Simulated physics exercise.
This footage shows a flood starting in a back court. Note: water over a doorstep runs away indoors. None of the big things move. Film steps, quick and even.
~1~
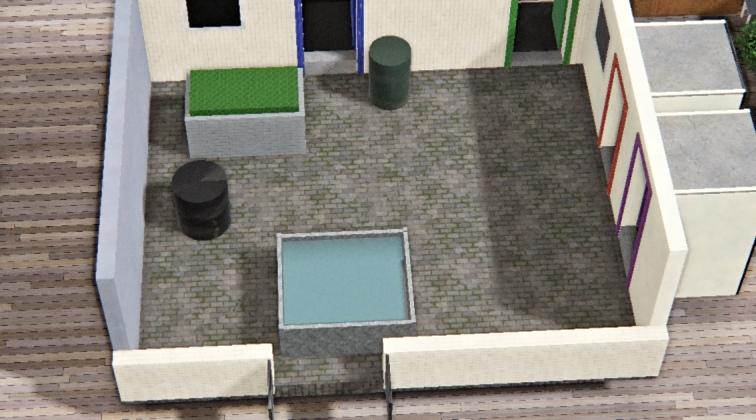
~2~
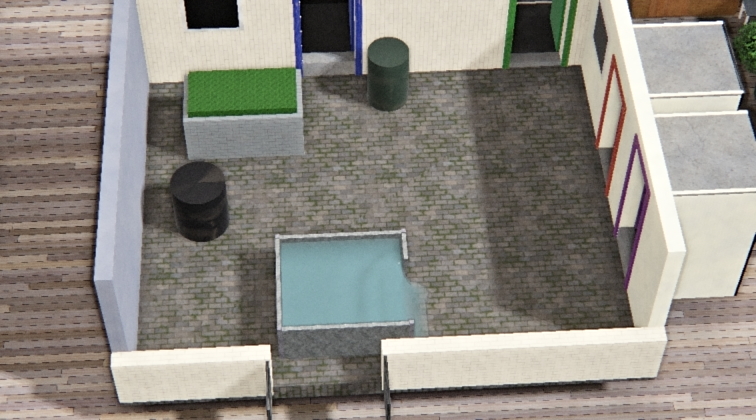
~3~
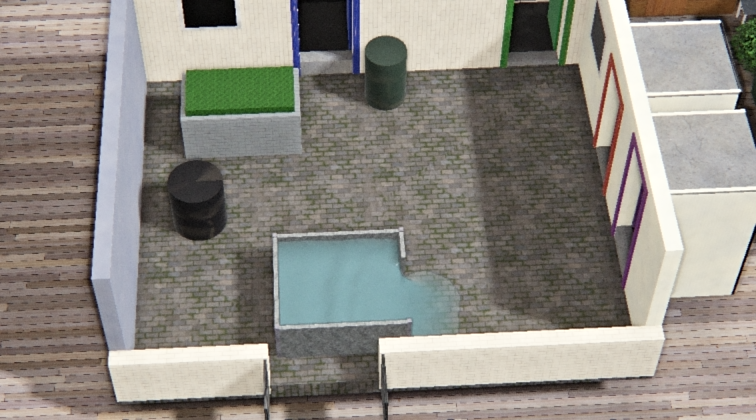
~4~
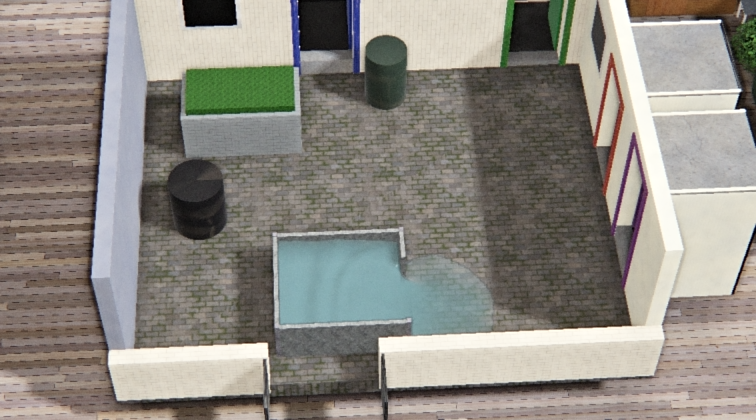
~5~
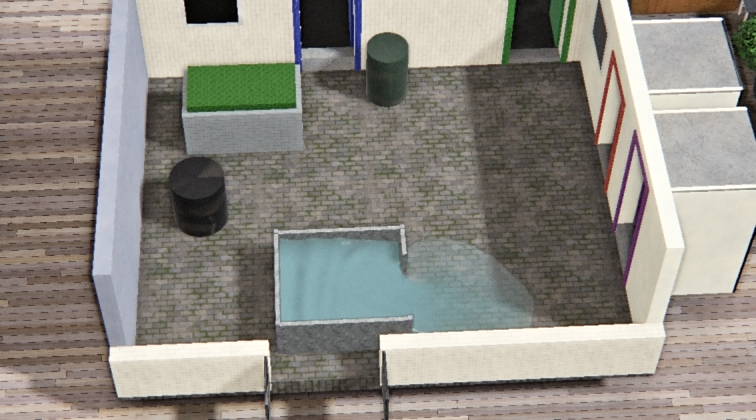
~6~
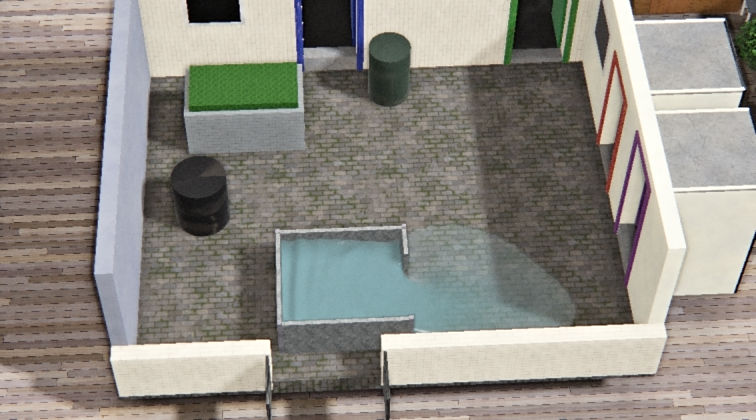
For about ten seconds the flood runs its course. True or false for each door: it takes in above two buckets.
The purple door, false; the blue door, false; the green door, true; the red door, true.
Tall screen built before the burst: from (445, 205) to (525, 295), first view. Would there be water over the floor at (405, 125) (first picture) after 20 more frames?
Answer: Dry.
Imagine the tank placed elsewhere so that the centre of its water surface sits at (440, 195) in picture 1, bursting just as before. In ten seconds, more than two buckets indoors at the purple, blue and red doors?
Lab note - purple breaks the limit; blue remains within bounds; red breaks the limit.
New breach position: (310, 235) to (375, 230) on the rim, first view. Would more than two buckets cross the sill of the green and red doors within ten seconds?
The green one takes less; the red one keeps below it.
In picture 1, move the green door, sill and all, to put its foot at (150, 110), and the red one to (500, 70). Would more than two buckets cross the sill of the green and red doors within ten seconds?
Result - green door remains within the limit; red door exceeds the limit.
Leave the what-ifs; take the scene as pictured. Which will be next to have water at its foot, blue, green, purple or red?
My answer is the purple door.
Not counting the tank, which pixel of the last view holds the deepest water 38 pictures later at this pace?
Deepest point: About (415, 82).
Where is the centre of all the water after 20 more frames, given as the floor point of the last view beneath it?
Close to (487, 267).
A moment on, water covers 20 % of the floor; the purple door wet at the sill, nothing in, the blue door not reached, the green door not reached, the red door not reached.
Next, water covers 25 % of the floor; the purple door wet at the sill, nothing in, the blue door not reached, the green door not reached, the red door wet at the sill, nothing in.
Then, water covers 40 % of the floor; the purple door wet at the sill, nothing in, the blue door not reached, the green door wet at the sill, nothing in, the red door under two buckets in.
Later, water covers 60 % of the floor; the purple door wet at the sill, nothing in, the blue door wet at the sill, nothing in, the green door far over two buckets in, the red door over two buckets in.
In the end, water covers 85 % of the floor; the purple door wet at the sill, nothing in, the blue door wet at the sill, nothing in, the green door far over two buckets in, the red door over two buckets in.
